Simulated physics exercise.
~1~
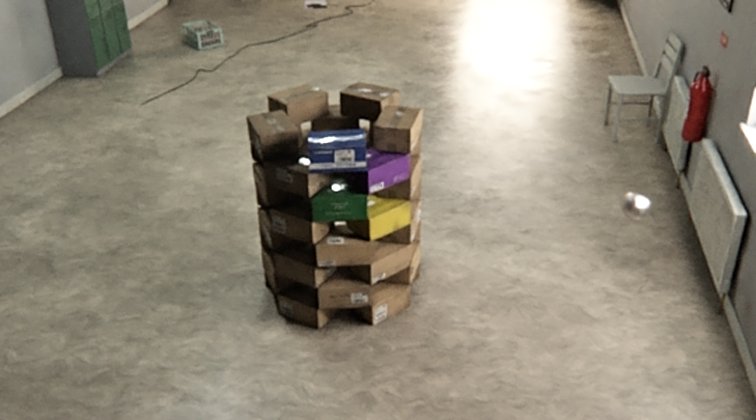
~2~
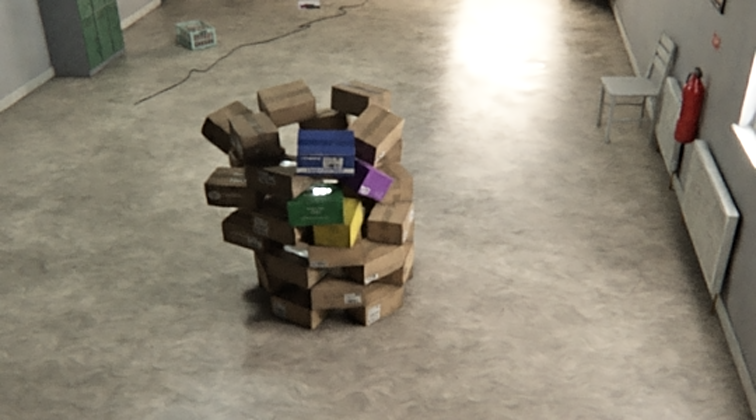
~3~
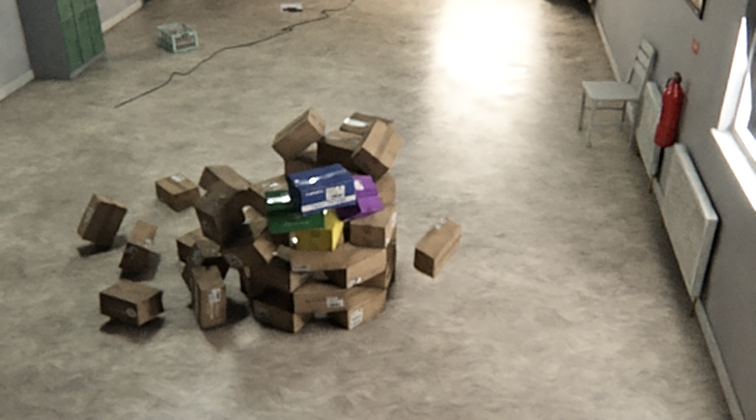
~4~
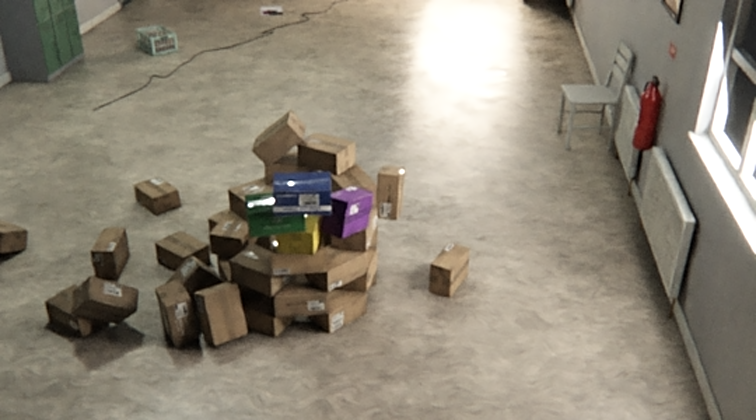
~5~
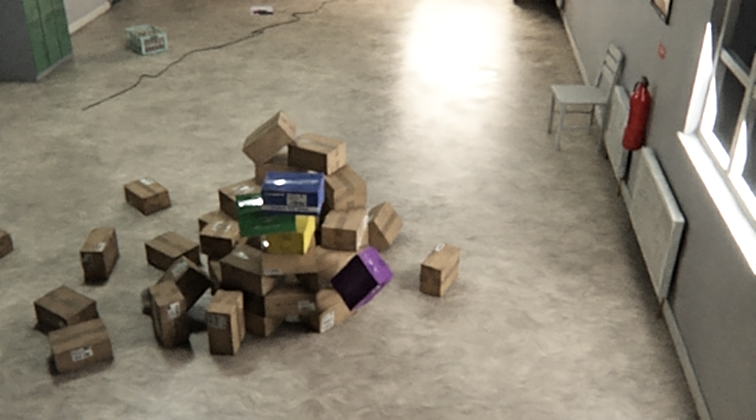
To begin with, a hollow round tower of brown cardboard boxes, with blue, purple, green and yellow ones at the front, stands in a wide room as a small shiny ball flies in from the right. The upper layers lurch left and twist apart, and the purple box swings out of line. Boxes then spill onto the floor, mostly to the left, while one drops to the right. The view drifts slightly right as the top sinks into a heap. Finally, the purple box tumbles down the front, while yellow stays up in the standing remains, beside green and beneath blue.
